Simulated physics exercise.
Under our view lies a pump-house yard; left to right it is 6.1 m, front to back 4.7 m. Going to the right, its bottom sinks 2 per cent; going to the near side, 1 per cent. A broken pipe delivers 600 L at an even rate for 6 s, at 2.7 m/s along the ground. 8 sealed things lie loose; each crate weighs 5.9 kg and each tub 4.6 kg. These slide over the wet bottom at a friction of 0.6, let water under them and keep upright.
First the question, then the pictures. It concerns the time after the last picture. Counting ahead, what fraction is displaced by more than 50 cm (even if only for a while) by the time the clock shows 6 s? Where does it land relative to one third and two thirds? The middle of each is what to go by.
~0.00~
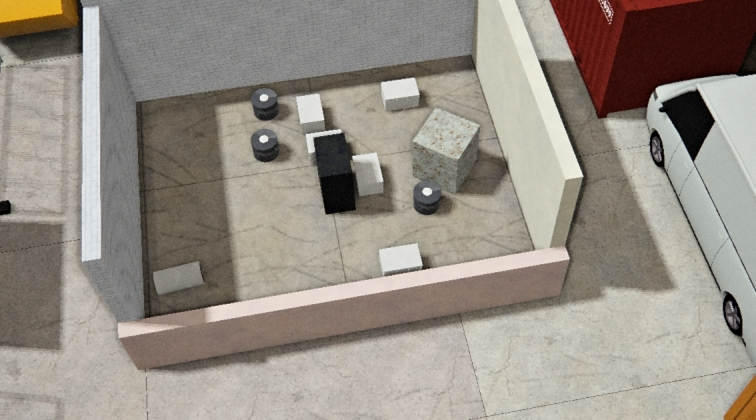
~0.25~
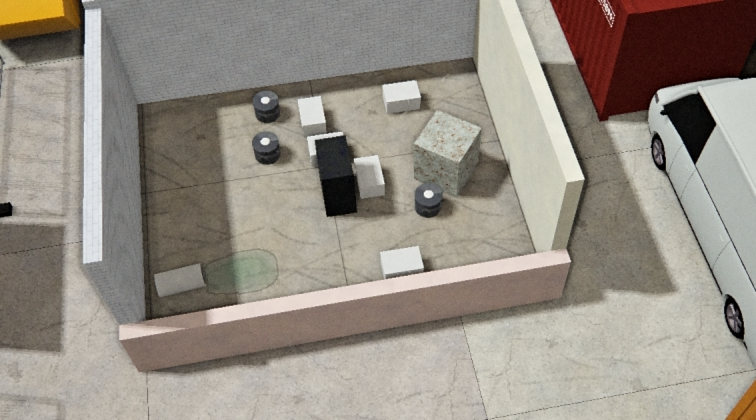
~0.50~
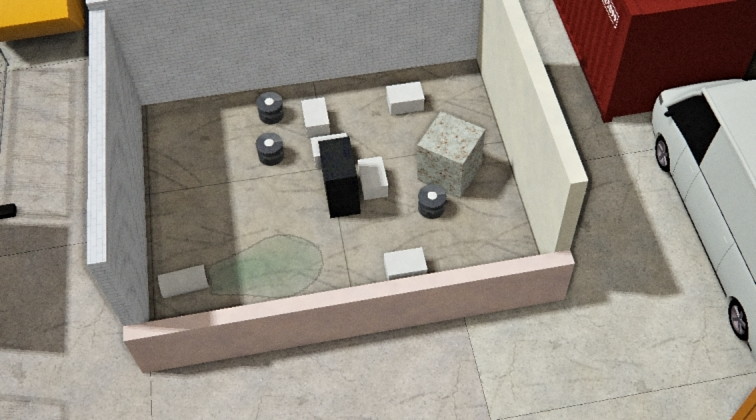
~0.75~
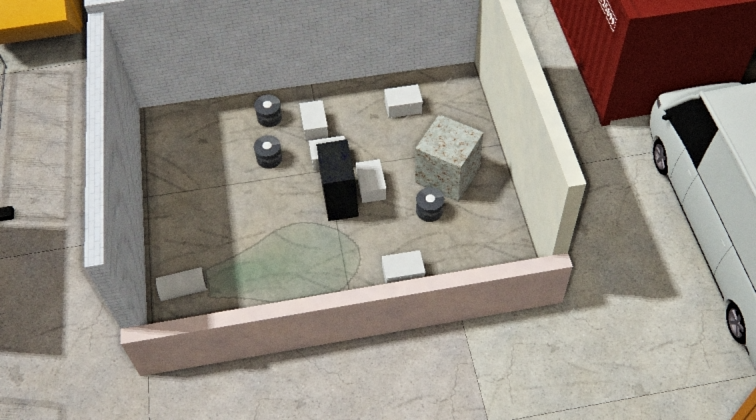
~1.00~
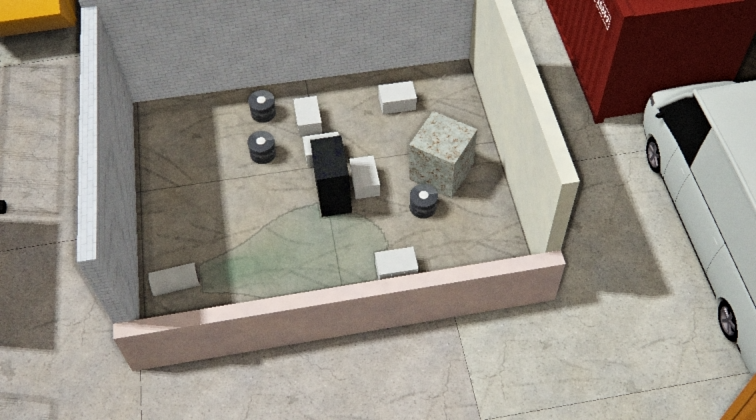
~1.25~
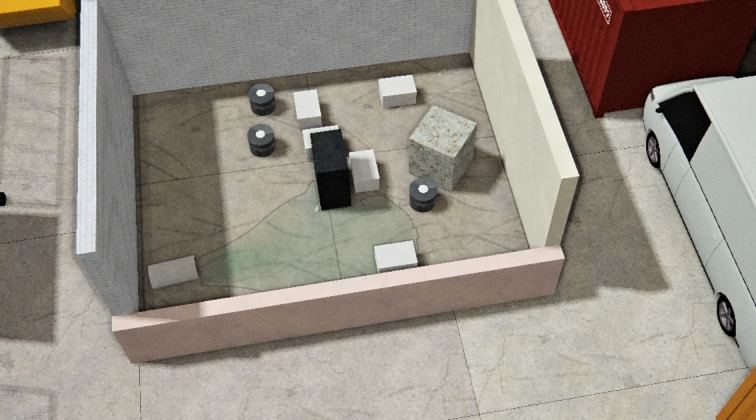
Lowest third.
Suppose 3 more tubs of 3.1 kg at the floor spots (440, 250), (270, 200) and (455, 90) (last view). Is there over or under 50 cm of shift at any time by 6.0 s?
In the order given, further, not as far and not as far.
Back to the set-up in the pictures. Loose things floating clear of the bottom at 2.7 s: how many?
I count 2.
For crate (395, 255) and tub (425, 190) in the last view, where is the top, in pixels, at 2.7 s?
Around (451, 251) and (456, 193).
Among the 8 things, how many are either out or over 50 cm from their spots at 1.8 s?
I count 0 of them.
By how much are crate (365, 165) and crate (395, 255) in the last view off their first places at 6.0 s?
Respectively, 0 cm and 200 cm.
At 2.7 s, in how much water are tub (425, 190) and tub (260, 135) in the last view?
Depths: Near 4 cm, then near 0 cm.
After 1.8 s 0 of 8 are over 50 cm from their spots; 0 afloat.
After 2.7 s 2 of 8 are over 50 cm from their spots; 2 afloat.
After 4.2 s 2 of 8 are over 50 cm from their spots; 2 afloat.
After 6.0 s 2 of 8 are over 50 cm from their spots, and 2 have been at some point; 2 afloat.
